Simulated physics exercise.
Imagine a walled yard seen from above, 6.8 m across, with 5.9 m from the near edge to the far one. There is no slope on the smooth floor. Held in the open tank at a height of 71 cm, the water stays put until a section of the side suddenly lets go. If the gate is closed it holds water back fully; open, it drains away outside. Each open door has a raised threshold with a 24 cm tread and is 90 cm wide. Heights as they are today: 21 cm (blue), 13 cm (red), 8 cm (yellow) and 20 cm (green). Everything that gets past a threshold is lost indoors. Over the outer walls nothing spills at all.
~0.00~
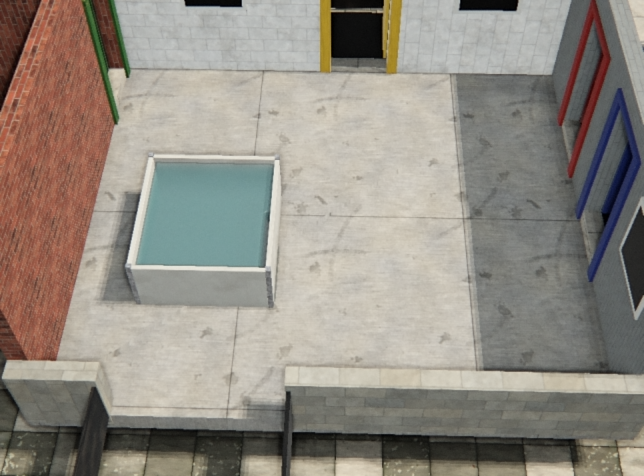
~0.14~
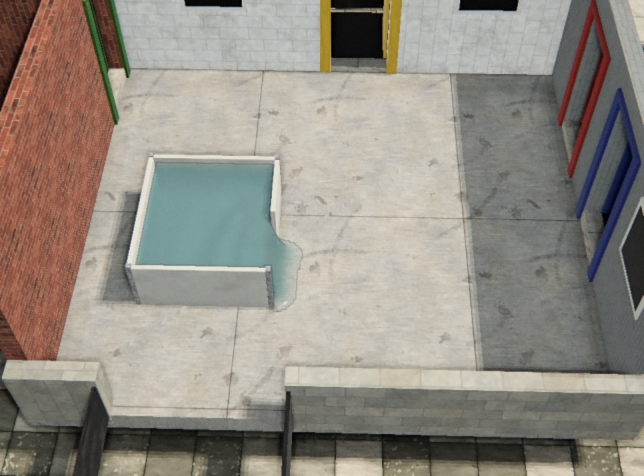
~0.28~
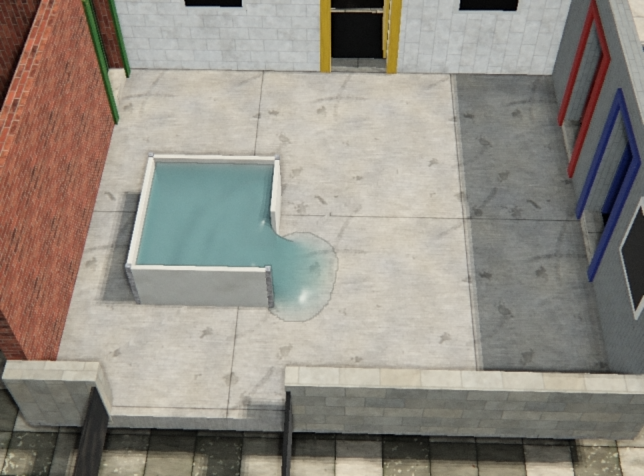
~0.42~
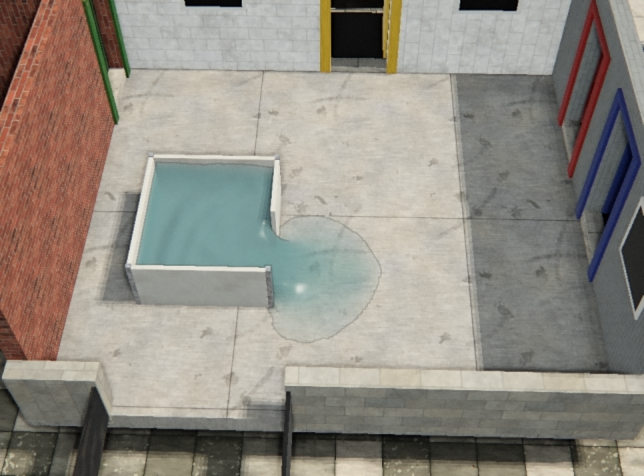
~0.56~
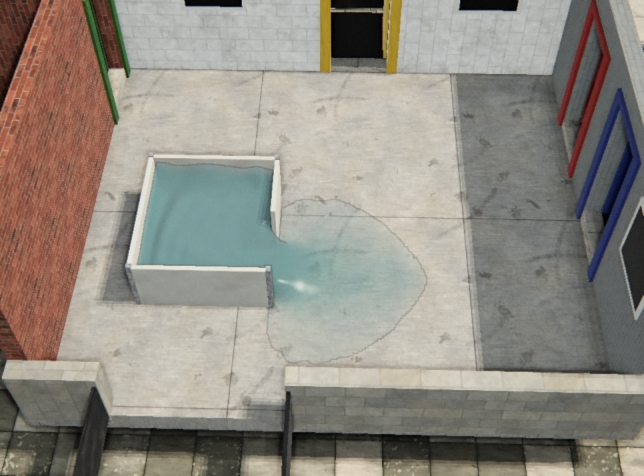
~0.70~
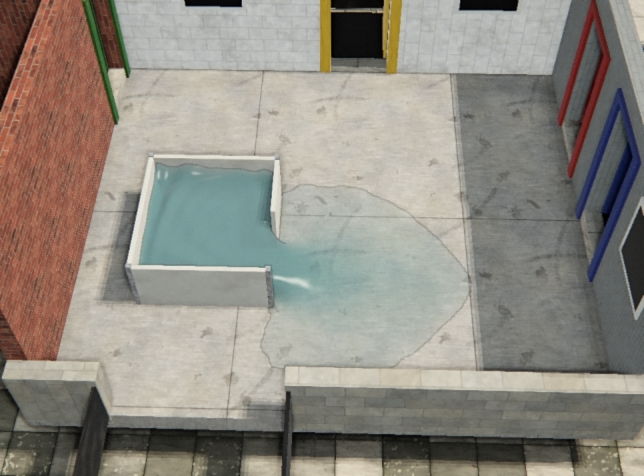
Water poured out through a gap in the right side of a raised square tank in a walled yard, spreading rightward in a widening, thinning puddle across the pale floor toward the darker strip.
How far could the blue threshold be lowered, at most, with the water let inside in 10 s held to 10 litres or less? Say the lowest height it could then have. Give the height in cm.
It could then stand at about 17 cm.
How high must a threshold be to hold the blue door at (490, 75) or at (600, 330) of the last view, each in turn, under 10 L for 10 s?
13.5 and 22 cm.
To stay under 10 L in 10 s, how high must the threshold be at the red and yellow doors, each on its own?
Some 9.0 cm for red, some 5.5 cm for yellow.
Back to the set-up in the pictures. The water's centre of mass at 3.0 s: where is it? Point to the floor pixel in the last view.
Centre of the water: Approx. (377, 270) px.
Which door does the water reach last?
I'd say the green one.
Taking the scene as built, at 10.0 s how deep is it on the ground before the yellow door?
Some 6.0 cm.
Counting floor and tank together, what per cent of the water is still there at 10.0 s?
I'd put it at about 98 per cent.
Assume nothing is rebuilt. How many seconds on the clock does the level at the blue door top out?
Roughly 2.4 s.
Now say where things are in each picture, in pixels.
The first picture shows the open tank at (207, 214) is whole and still, 71 cm deep; the blue door at (603, 197) is dry.
In the second picture, the front is at (297, 256), 0.3 m from the gap at (270, 265); 0.2 m2 of floor is wet, 71 cm left at the back.
In the third picture, the gap is at (271, 266), the front 0.8 m out at (332, 268); the back of the open tank holds 71 cm.
In the fourth picture, the front is at (373, 280), 1.3 m from the gap at (271, 267); 1.9 m2 of floor is wet, 68 cm left at the back.
In the fifth picture, water pours out at (271, 266) and has run 1.9 m, to (418, 284); about 5 cm deep outside, 61 cm at the back.
In the sixth picture, the gap is at (271, 266), the front 2.5 m out at (461, 296); the back of the open tank holds 61 cm; 1.8 m in a straight line remain to the blue door at (603, 197).
After 1.4 s water covers 35 % of the floor, deepest (36 cm) near (282, 278); 3 cm at the blue door, 0 litres in over its 21 cm threshold.
After 3.0 s water covers 45 % of the floor, deepest (28 cm) near (559, 394); 16 cm at the blue door, 0 litres in over its 21 cm threshold.
After 10.0 s water covers 90 % of the floor, deepest (10 cm) near (125, 88); 6 cm at the blue door, 0 litres in over its 21 cm threshold.
At the blue door as built, the water arrived by 1.4 s and peaked near 22 cm at 2.4 s.
With a threshold of 15.5 cm, 15 litres would have come in within the 10 s; with 21.5 cm, 0 litres. So under 10 litres takes about 17 cm.
